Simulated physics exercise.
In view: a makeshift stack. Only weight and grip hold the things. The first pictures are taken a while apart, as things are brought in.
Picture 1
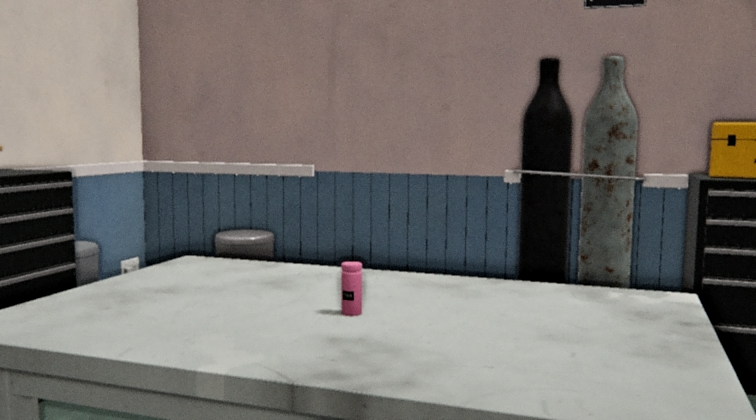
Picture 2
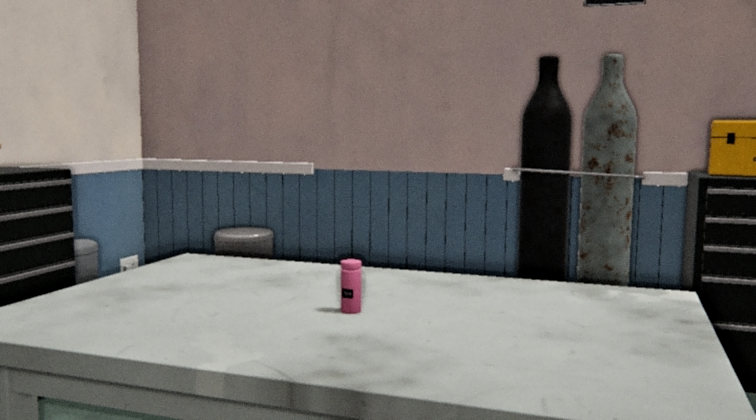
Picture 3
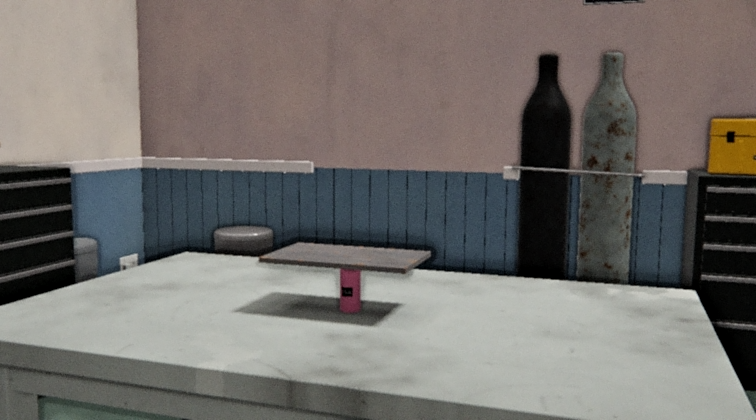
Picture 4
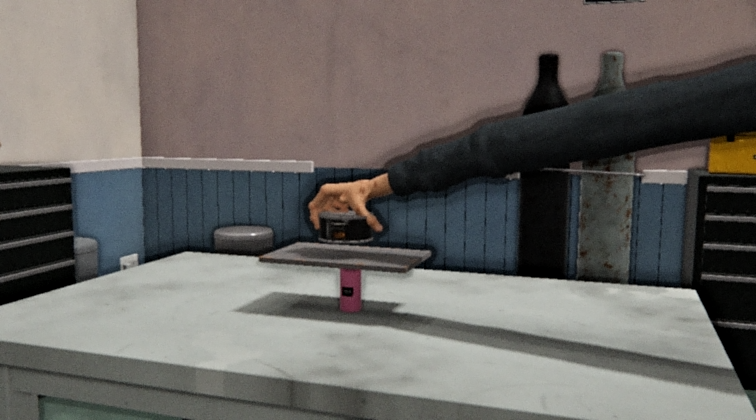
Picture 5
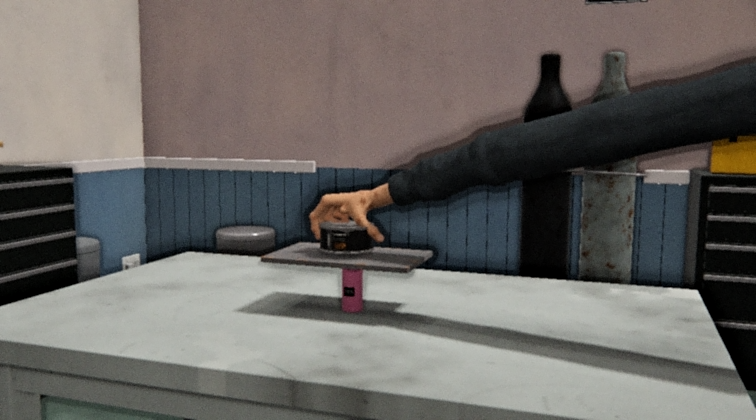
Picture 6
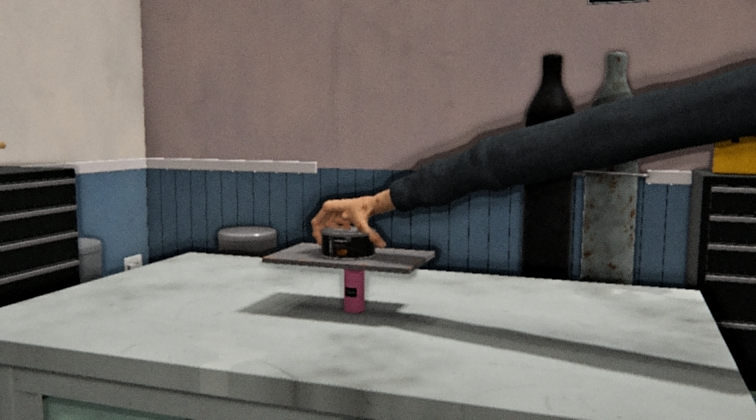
A grey board appeared on top of a small pink bottle standing on a pale table, and then a hand reaching in from the right lowered a black tub onto the board, still gripping it.
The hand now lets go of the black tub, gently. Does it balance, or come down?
Here the stack holds.
Then, 0.70 s past the last view, nothing moves.
Then, 1.70 s past the last view, black tub resting near (348, 243).
Finally, all 3 still in place. Final places as the last picture's camera would see them, black tub near (348, 243). The stack stays up.
